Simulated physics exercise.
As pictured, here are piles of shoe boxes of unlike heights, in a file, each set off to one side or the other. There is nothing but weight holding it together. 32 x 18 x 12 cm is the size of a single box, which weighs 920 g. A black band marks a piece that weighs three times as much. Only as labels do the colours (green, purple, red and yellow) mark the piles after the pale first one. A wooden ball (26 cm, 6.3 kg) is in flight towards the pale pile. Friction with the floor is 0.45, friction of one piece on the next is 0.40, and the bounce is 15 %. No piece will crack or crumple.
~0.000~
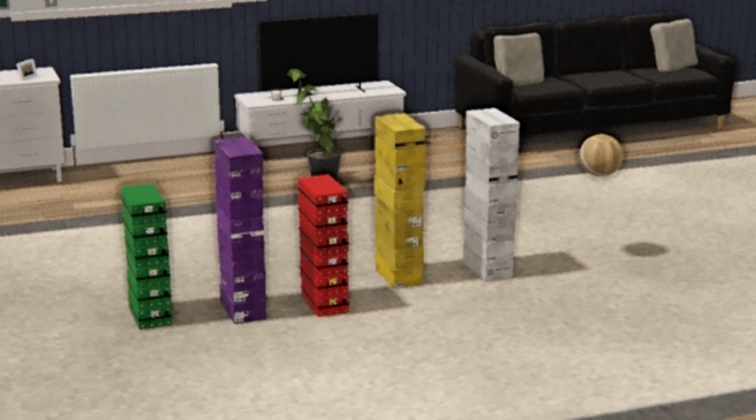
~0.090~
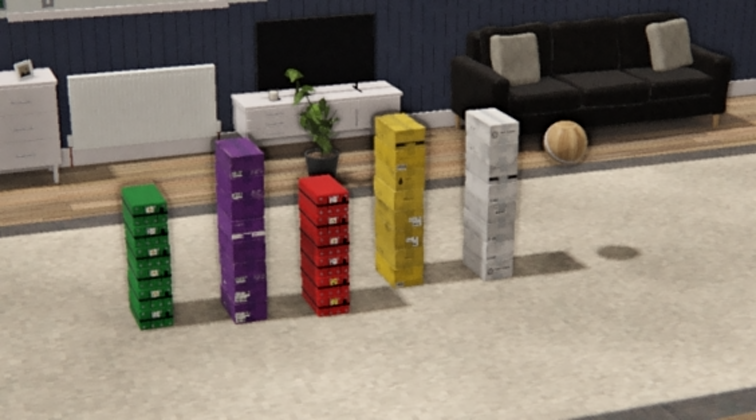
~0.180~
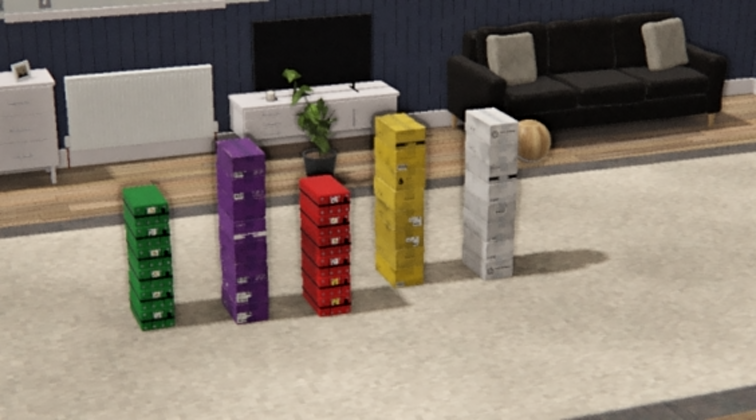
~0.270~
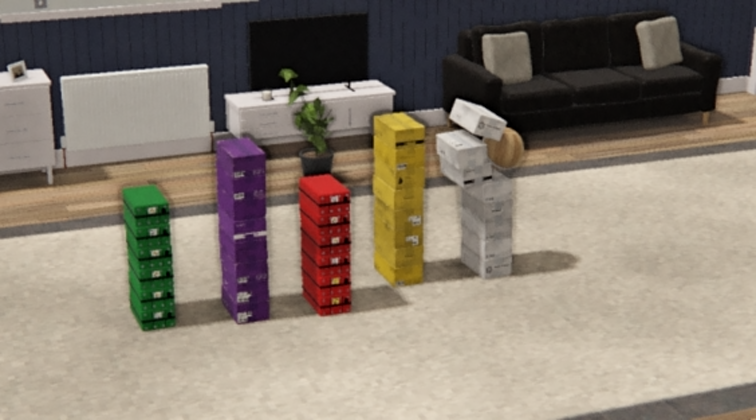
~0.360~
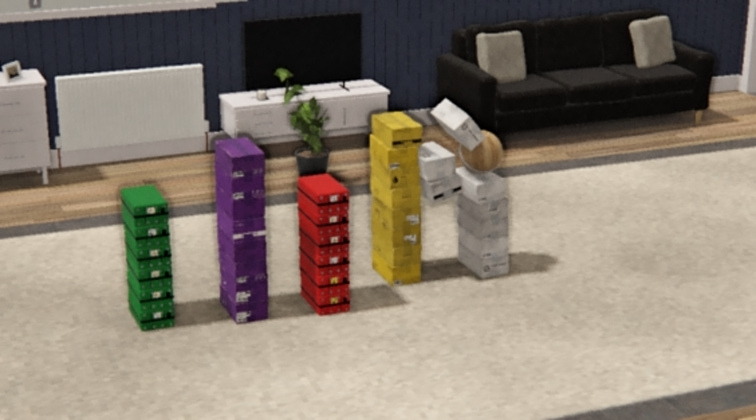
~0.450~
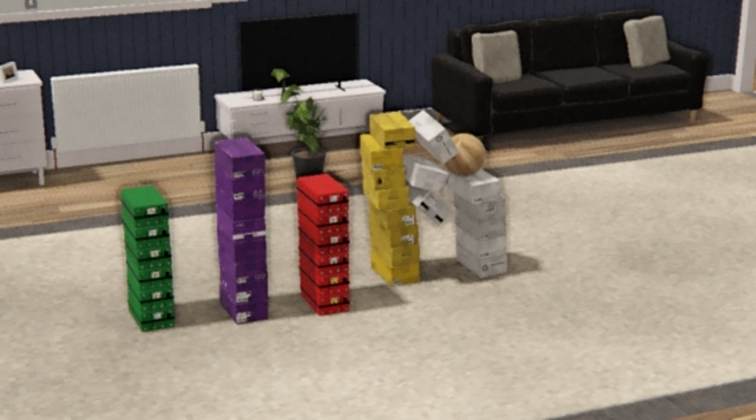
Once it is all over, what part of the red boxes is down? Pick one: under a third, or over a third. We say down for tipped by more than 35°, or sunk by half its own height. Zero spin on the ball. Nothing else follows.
Under a third.
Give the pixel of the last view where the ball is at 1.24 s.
About (435, 245).
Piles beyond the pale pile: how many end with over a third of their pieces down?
All told, the figure is 1.
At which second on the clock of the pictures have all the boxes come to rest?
2.0 s, roughly.
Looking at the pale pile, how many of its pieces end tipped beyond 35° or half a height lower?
Count: 3.
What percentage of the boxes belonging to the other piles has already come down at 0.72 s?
0 per cent at that moment.
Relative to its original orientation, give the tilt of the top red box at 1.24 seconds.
Angle at that time, about 0 degrees.
After 0.72 s, 3 of the pale pile down; none of the 6 red boxes down (0 of 28 in all colours); top red box unmoved; top yellow box leaning 13°.
After 1.24 s, 3 of the pale pile down; none of the 6 red boxes down (7 of 28 in all colours); top red box shifted 57 mm; top yellow box leaning 56°, 52 cm lower.
At rest (2.4 s), 3 of the pale pile down; none of the 6 red boxes down (7 of 28 in all colours); top red box shifted 39 mm; top yellow box on its side. That is 0 per cent. As the last picture would show them, middles, top red box near (317, 196), top yellow box near (185, 274).
